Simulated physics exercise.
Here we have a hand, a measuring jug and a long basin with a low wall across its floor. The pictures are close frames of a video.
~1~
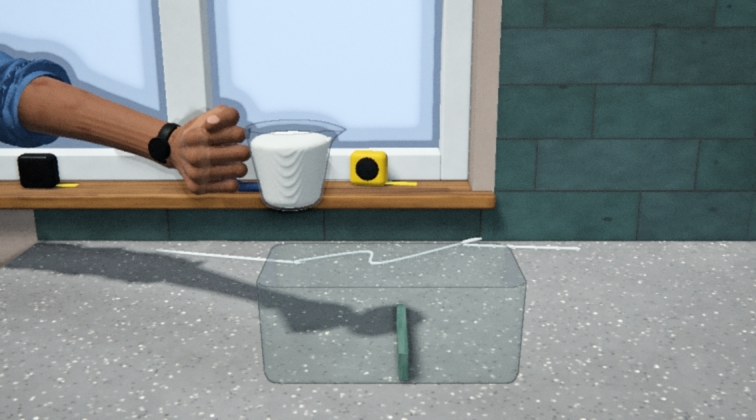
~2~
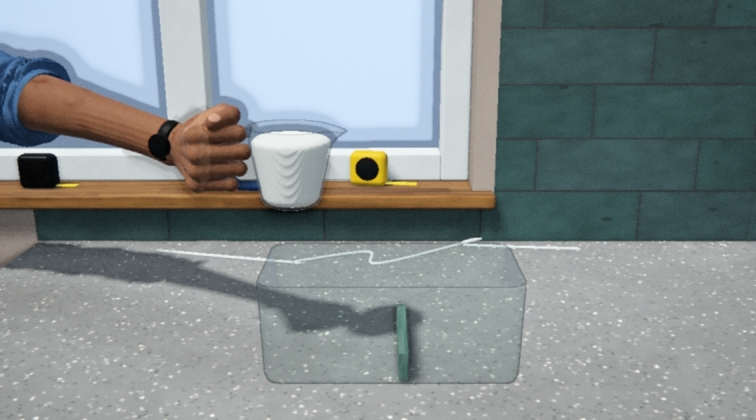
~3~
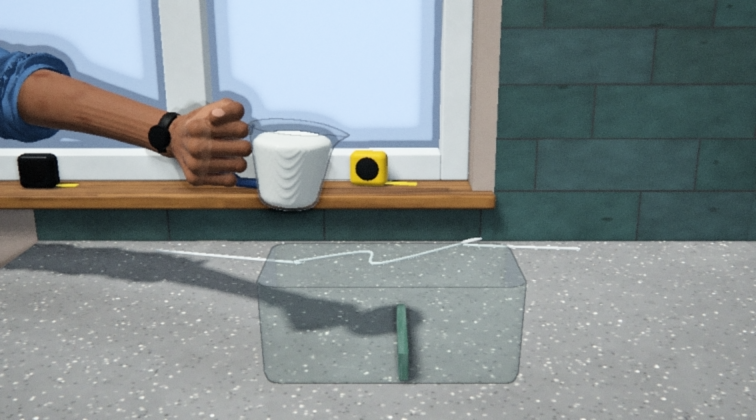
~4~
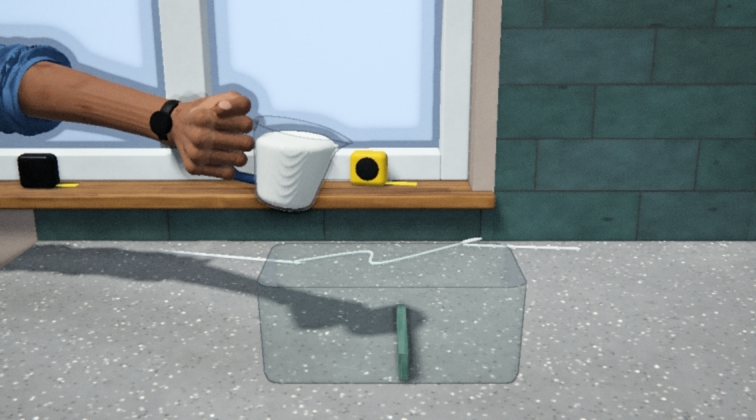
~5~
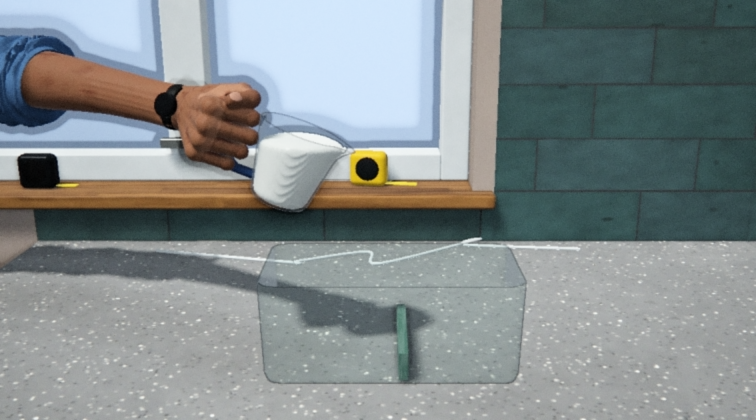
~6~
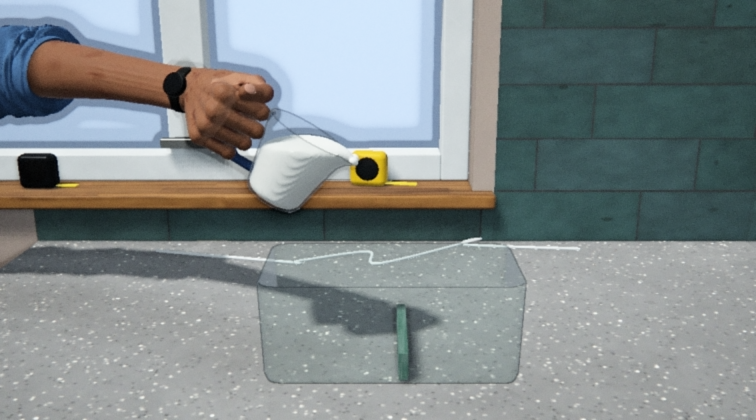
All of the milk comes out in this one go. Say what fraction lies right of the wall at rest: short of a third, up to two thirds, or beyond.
It comes to not even a third.
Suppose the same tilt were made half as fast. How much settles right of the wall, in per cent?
About 40 per cent.
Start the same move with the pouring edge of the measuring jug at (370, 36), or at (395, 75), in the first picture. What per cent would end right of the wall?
About 85 and 85 per cent.
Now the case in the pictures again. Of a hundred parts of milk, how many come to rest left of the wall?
Some 75 per cent.
A moment on, the measuring jug is tipped on its side and 41 per cent is still to pour, 18 is left of the wall and 13 right of it.
Next, the measuring jug is tipped right over and 5 per cent is still to pour, 67 is left of the wall and 20 right of it.
Then the measuring jug is tipped right over and 0 per cent is still to pour, 76 is left of the wall and 22 right of it.
Later the measuring jug is tipped right over and 0 per cent is still to pour, 76 is left of the wall and 22 right of it.
Finally, 76 per cent lies left of the wall, 22 right of it and 1 outside.
